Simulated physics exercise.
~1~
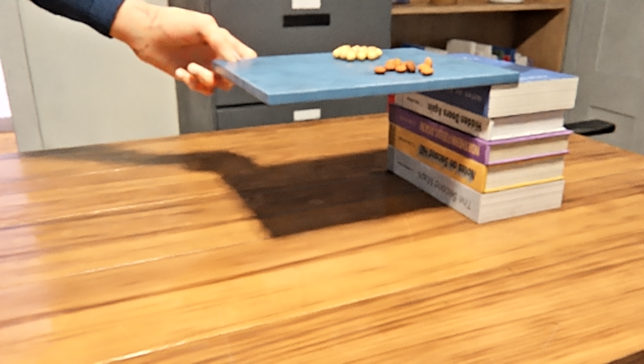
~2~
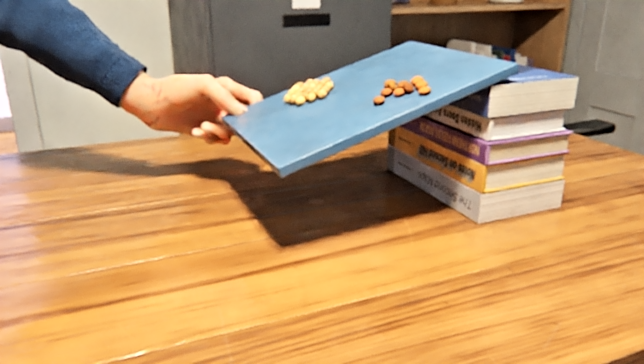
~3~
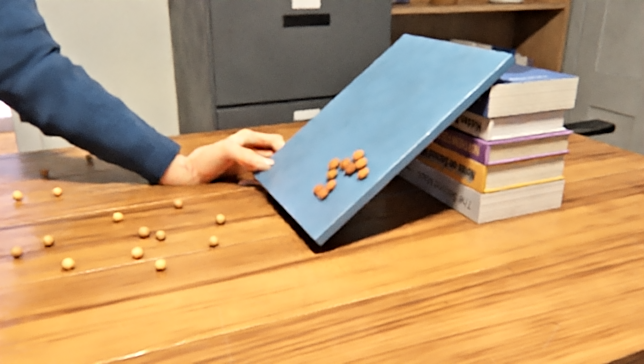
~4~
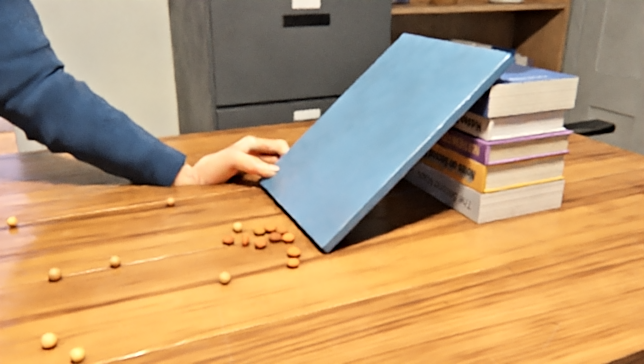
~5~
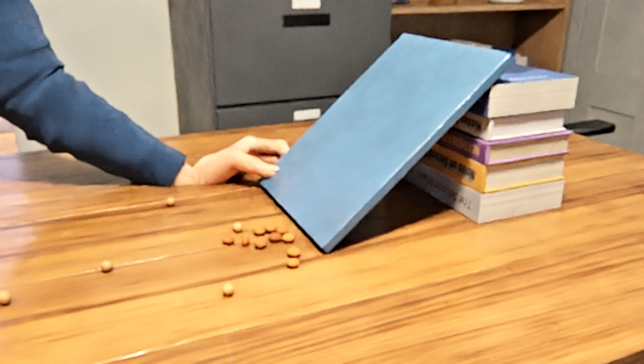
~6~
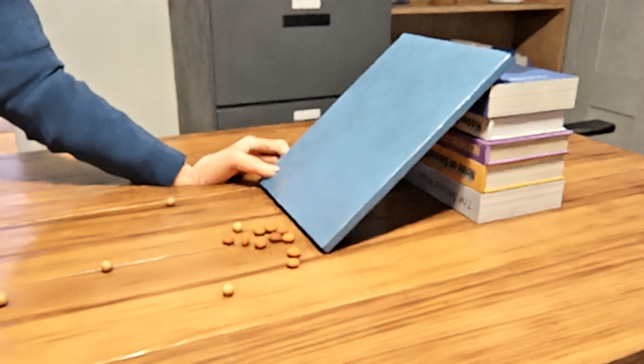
The footage shows a hand lowering one end of a blue board propped on stacked books until it rests on a wooden table; pale round pieces roll off far to the left, some leaving view, then brown pieces slide down and settle near the board's foot.
